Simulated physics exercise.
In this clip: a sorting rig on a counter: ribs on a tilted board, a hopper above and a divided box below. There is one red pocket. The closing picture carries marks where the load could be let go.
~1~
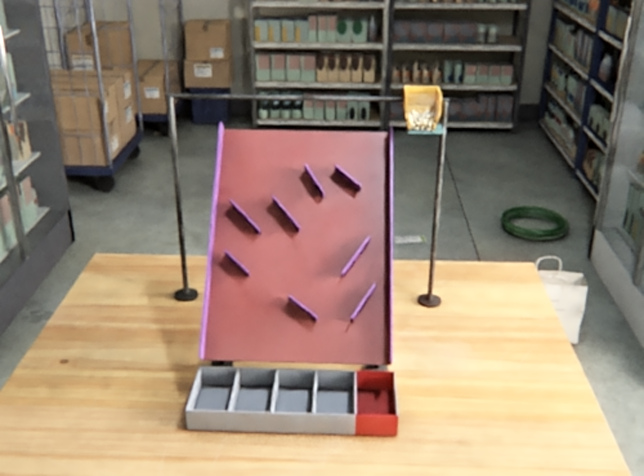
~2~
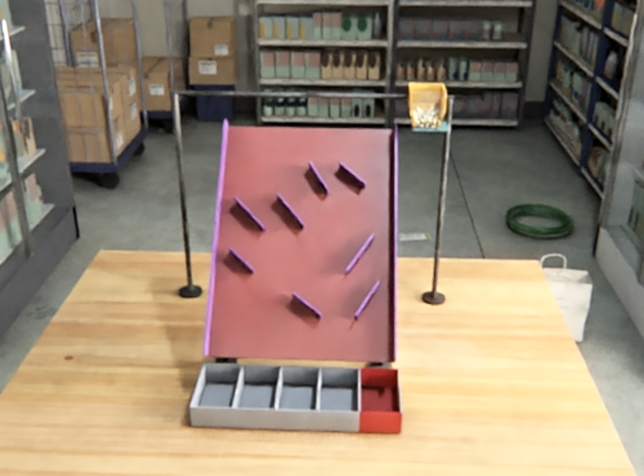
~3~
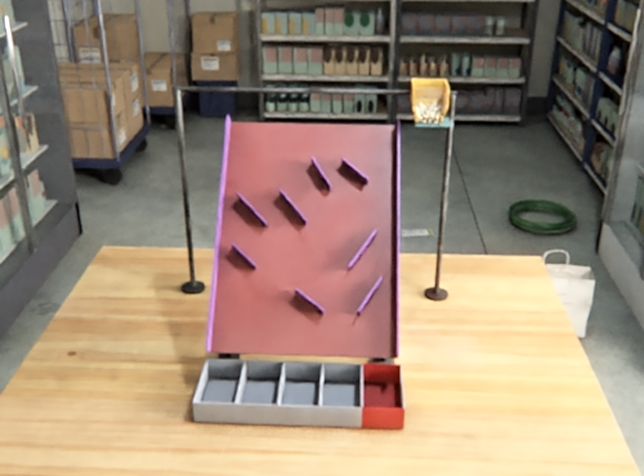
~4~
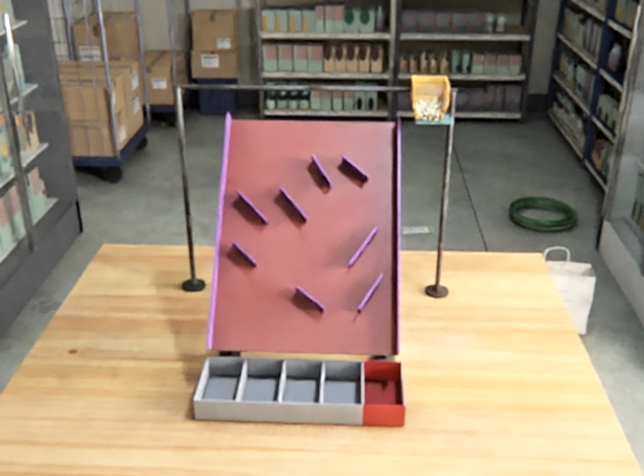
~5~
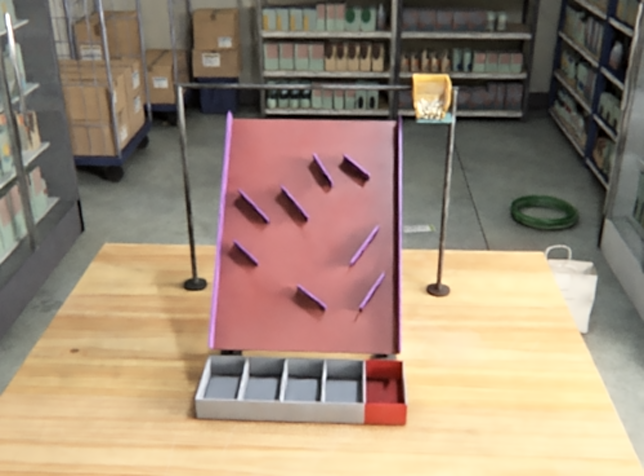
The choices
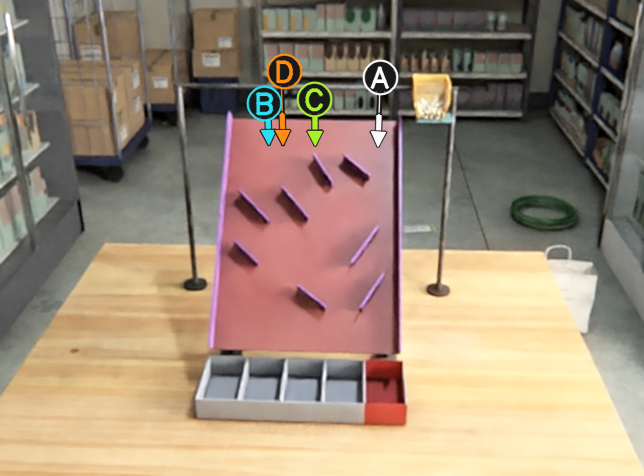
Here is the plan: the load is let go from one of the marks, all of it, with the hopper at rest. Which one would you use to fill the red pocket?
Mark A.
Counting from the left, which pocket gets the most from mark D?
The fourth.
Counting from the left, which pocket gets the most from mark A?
The fifth from the left.
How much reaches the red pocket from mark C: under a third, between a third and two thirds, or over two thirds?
It is under a third.
On the marked copy, mark A meets the board at (378, 141); mark B meets the board at (268, 139); mark C meets the board at (315, 140); mark D meets the board at (282, 139).
Choosing A, the bulk in the red pocket, close to a quarter in other pockets, only a few outside the box.
Choosing B, close to a quarter in the red pocket, close to two thirds in other pockets.
Choosing C, a small share in the red pocket, all but a few in other pockets.
Choosing D, a small share in the red pocket, close to two thirds in other pockets, close to a quarter outside the box.
